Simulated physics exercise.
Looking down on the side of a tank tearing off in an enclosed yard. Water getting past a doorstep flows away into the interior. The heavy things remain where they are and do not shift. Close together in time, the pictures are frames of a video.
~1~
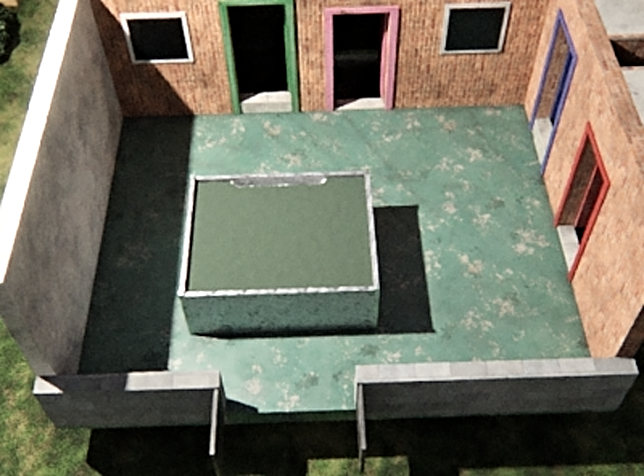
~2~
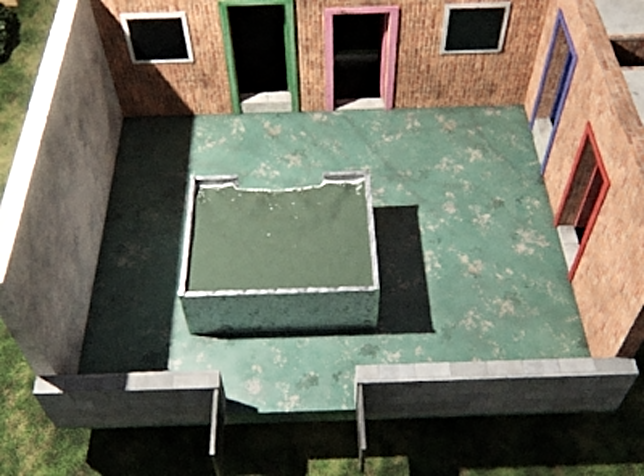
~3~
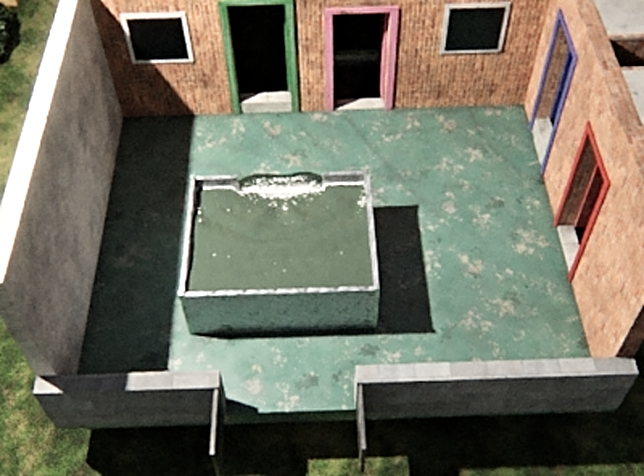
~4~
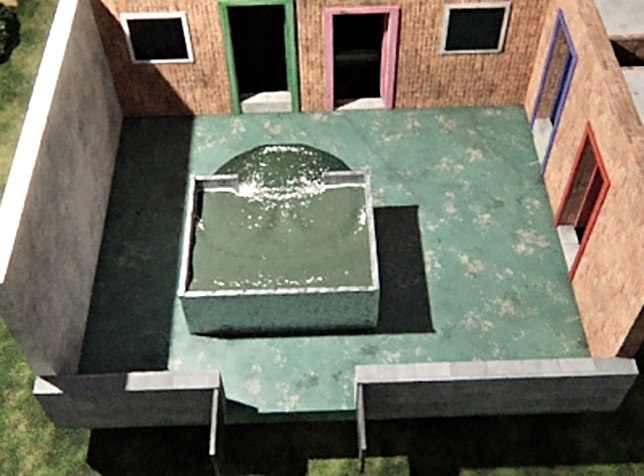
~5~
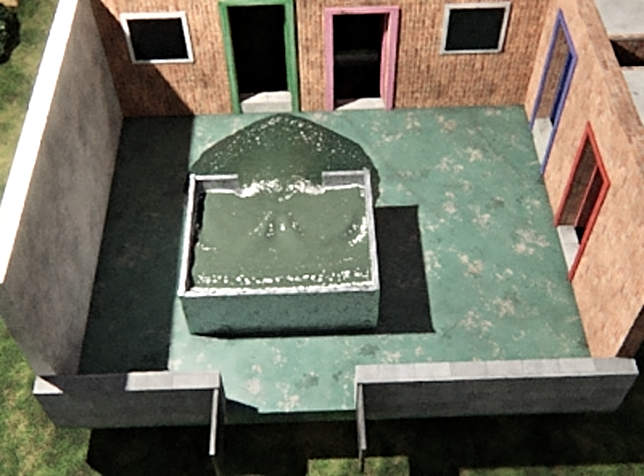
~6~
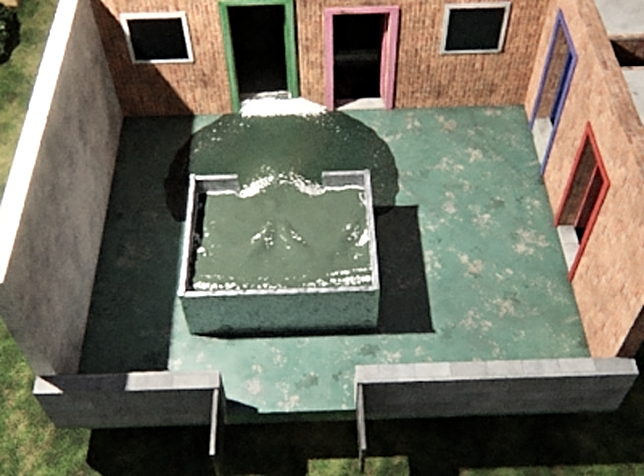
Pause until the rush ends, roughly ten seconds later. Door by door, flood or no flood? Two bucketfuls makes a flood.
At the end, the pink door goes over two buckets, the green door goes over two buckets, the blue door does not go over two buckets, the red door does not go over two buckets.
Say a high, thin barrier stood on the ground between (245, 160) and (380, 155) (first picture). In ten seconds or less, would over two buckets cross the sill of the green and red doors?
Well, the green door never reaches it, while the red door gets past it.
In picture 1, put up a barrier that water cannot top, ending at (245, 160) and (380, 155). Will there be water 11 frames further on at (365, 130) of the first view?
Spot check: Untouched.
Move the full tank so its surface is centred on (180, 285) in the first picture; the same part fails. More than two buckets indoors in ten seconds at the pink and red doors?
I'd say the pink one tops the threshold while the red one tops the threshold.
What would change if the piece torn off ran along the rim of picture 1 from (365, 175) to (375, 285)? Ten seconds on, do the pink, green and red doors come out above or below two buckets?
Pink: Crosses the line; green: Falls short; red: Crosses the line.
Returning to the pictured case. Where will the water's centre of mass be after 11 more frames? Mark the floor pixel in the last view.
The water's middle lies around (277, 212).
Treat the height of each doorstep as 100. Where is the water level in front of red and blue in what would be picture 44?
Around 120 in a hundred for the first and 50 in a hundred for the second.
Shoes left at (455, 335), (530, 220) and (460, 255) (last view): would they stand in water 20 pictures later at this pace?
In that order the points end up high and dry, soaked and high and dry.
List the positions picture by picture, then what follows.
In the first frame, the water tank at (280, 233) is whole and still.
In the second frame, the front is at a hidden place, out from the gap on the water tank's far side.
In the third frame, water pours out on the water tank's far side and has run to a hidden place.
In the fourth frame, water pours out on the water tank's far side and has run to (300, 147).
In the fifth frame, the front is at (276, 118), out from the gap on the water tank's far side.
In the sixth frame, the front is at (231, 115), out from the gap on the water tank's far side.
A moment on, water covers 30 % of the floor; the pink door over two buckets in, the green door far over two buckets in, the blue door not reached, the red door not reached.
Next, water covers 35 % of the floor; the pink door far over two buckets in, the green door far over two buckets in, the blue door not reached, the red door not reached.
Then, water covers 60 % of the floor; the pink door far over two buckets in, the green door far over two buckets in, the blue door wet at the sill, nothing in, the red door wet at the sill, nothing in.
Later, water covers 95 % of the floor; the pink door far over two buckets in, the green door far over two buckets in, the blue door wet at the sill, nothing in, the red door wet at the sill, nothing in.
In the end, water covers 100 % of the floor; the pink door far over two buckets in, the green door far over two buckets in, the blue door wet at the sill, nothing in, the red door wet at the sill, nothing in.
